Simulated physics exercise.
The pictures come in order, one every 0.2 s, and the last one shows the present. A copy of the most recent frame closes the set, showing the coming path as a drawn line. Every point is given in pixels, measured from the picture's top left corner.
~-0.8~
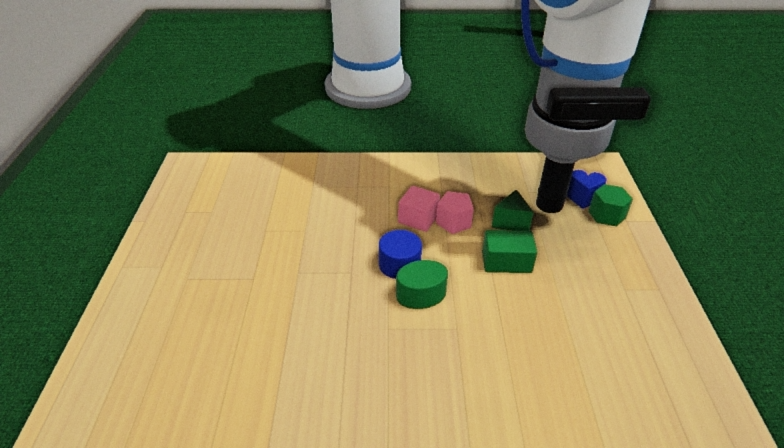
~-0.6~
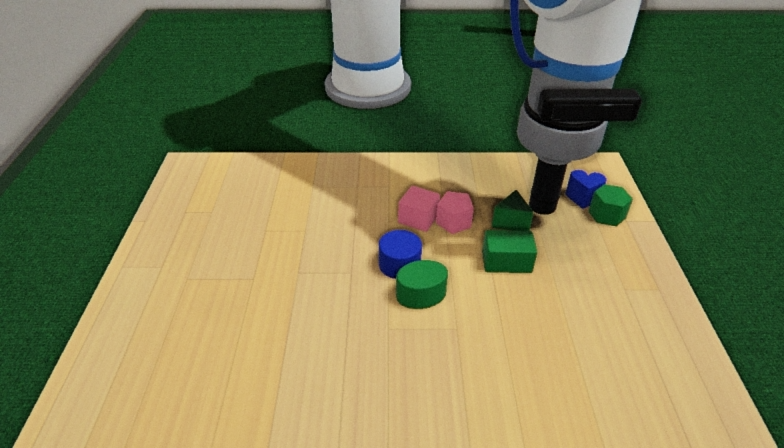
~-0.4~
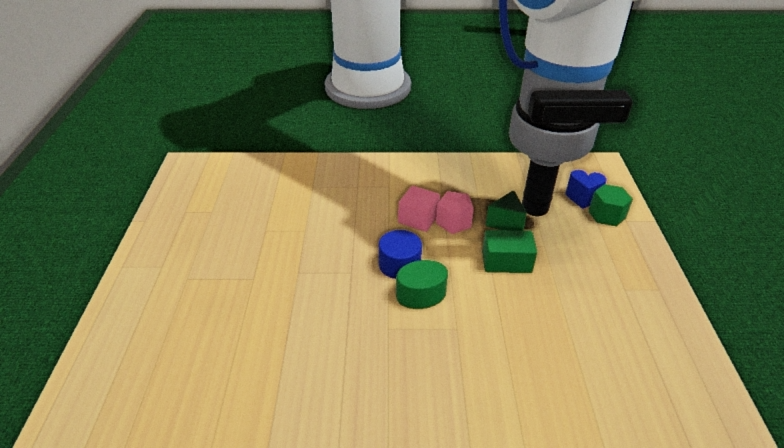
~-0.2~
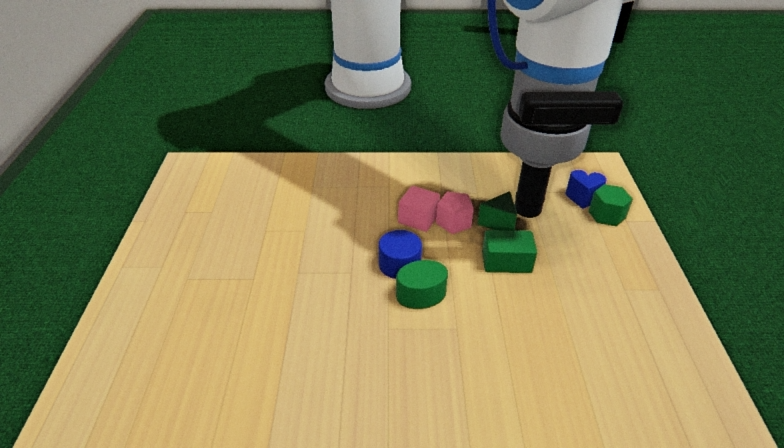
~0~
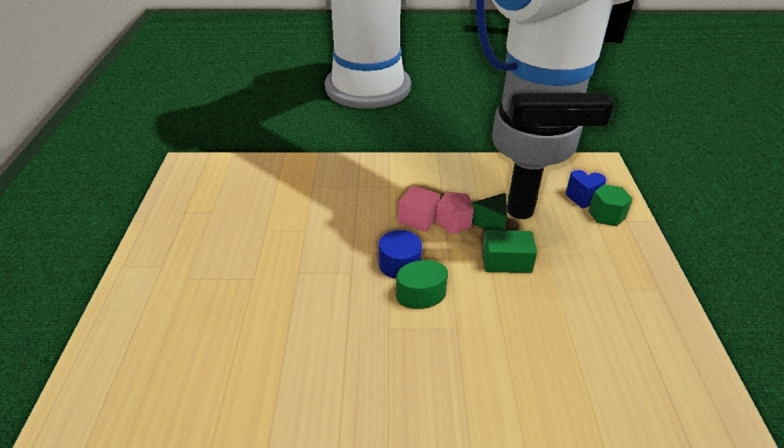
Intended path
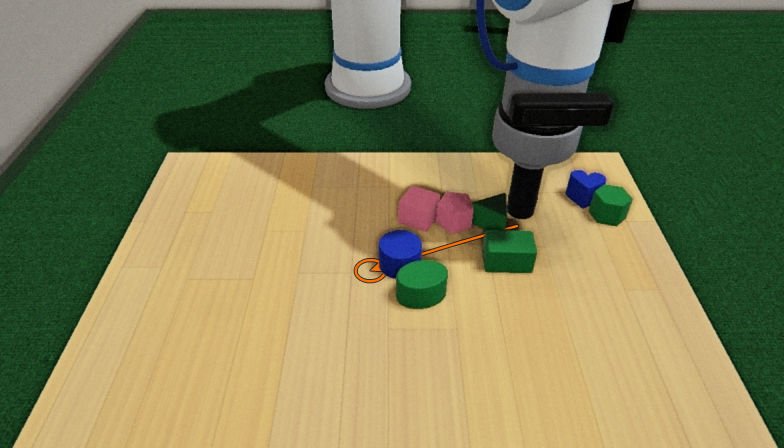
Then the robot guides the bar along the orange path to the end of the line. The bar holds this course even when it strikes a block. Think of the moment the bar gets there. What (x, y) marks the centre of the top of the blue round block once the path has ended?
That would be at about pixel (340, 267).
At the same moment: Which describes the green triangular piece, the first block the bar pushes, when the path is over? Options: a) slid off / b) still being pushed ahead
The answer is a.
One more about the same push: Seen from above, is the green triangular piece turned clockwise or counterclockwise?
From overhead, the rotation is clockwise.
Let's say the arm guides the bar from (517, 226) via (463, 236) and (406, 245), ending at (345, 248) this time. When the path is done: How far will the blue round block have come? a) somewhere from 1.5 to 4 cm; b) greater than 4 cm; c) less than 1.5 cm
Correct choice: A.
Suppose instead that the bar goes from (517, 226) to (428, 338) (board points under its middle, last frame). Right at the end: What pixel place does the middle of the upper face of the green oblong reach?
Just about (507, 272).
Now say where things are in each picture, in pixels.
The first picture shows bar's lower end (549, 206); blue round block (400, 243); pink square (419, 197); pink five-sided block (456, 201); green triangular piece (515, 202).
The second picture shows bar (542, 207); blocks still.
The third picture shows bar (535, 209); green triangular piece (510, 202).
The fourth picture shows bar (528, 210); green triangular piece (502, 202).
The fifth picture shows bar (520, 212); blue round block (400, 243); pink square (419, 197); pink five-sided block (456, 201); green triangular piece (495, 203).
Drawn move, straight from (517, 226) to (370, 270).
The first path, step by step. One third of the way, bar (472, 225); pink square (414, 196); pink five-sided block (446, 201); green triangular piece (474, 197), turned 50° clockwise.
Two thirds of the way, bar (422, 240); blue round block (391, 246); pink square (414, 196); pink five-sided block (446, 201); green triangular piece (474, 197), turned 50° clockwise.
At the end, bar (370, 256); blue round block (340, 267); pink square (414, 196); pink five-sided block (446, 201); green triangular piece (474, 197), turned 50° clockwise.
